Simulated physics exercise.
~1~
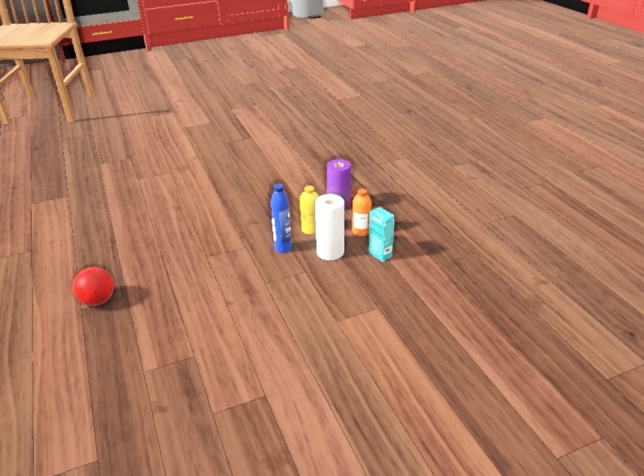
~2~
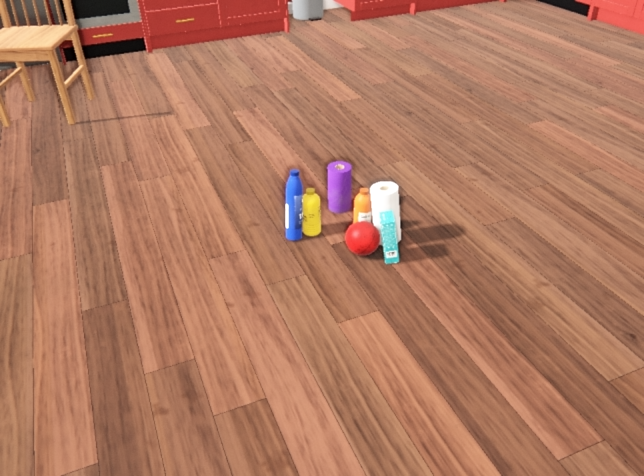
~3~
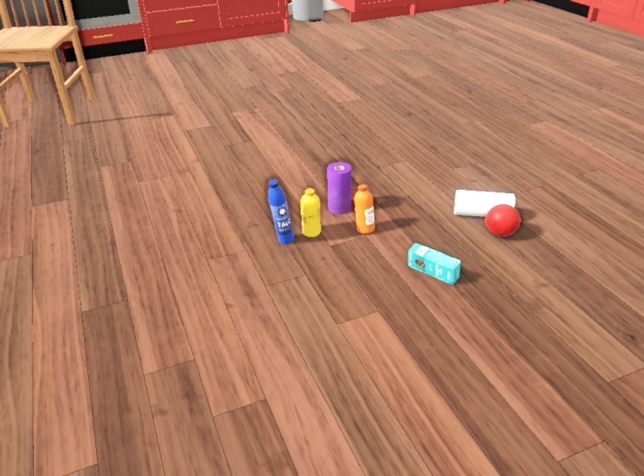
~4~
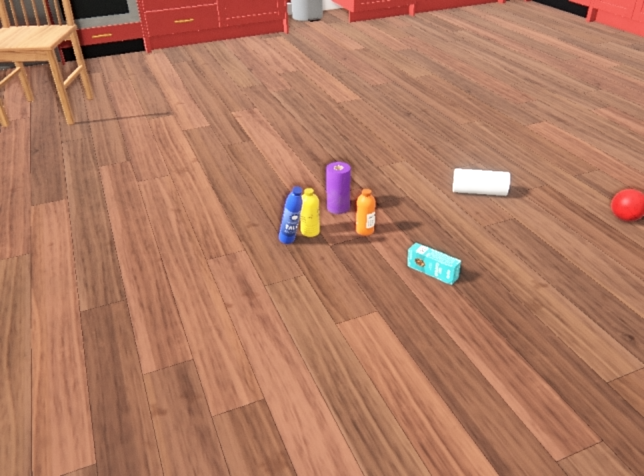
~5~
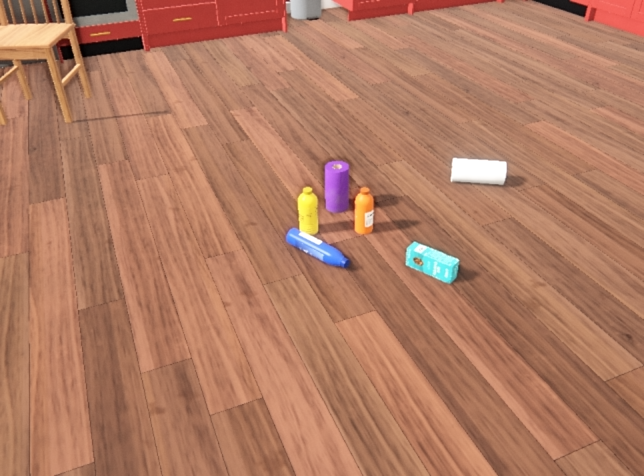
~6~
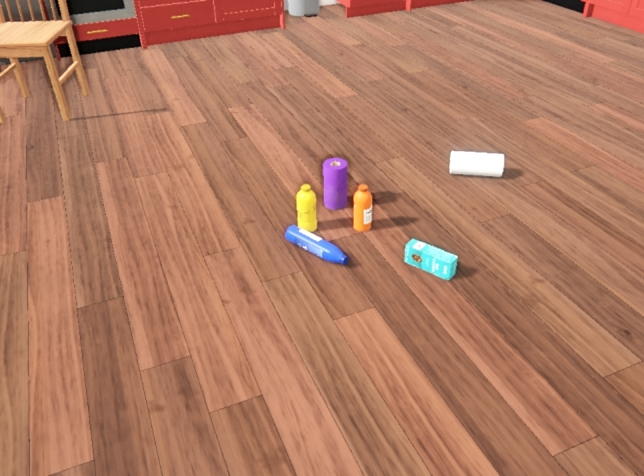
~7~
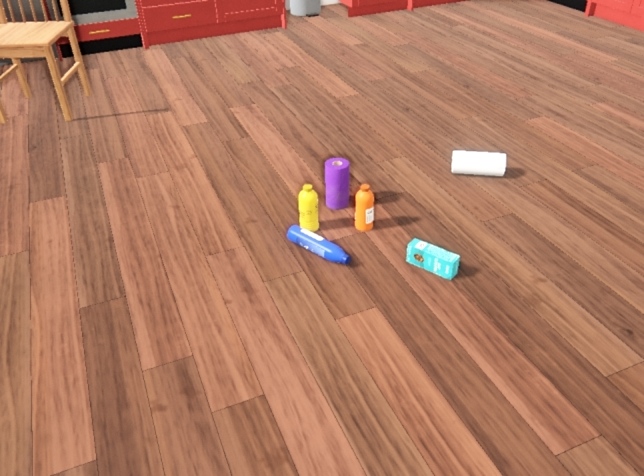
At the start, a red ball is at the left on a wooden floor, apart from an upright group made up of a blue bottle, a yellow bottle, an orange bottle, a purple roll, a white roll and a turquoise carton. The ball moves right to the group, where the white roll, the carton and the blue bottle lean. The carton and white roll end up on their sides to the right as the ball travels past. The blue bottle wobbles, still leaning, while the ball reaches the right edge. With the ball out of sight, the blue bottle lies flat, and the yellow bottle, orange bottle and purple roll remain standing.
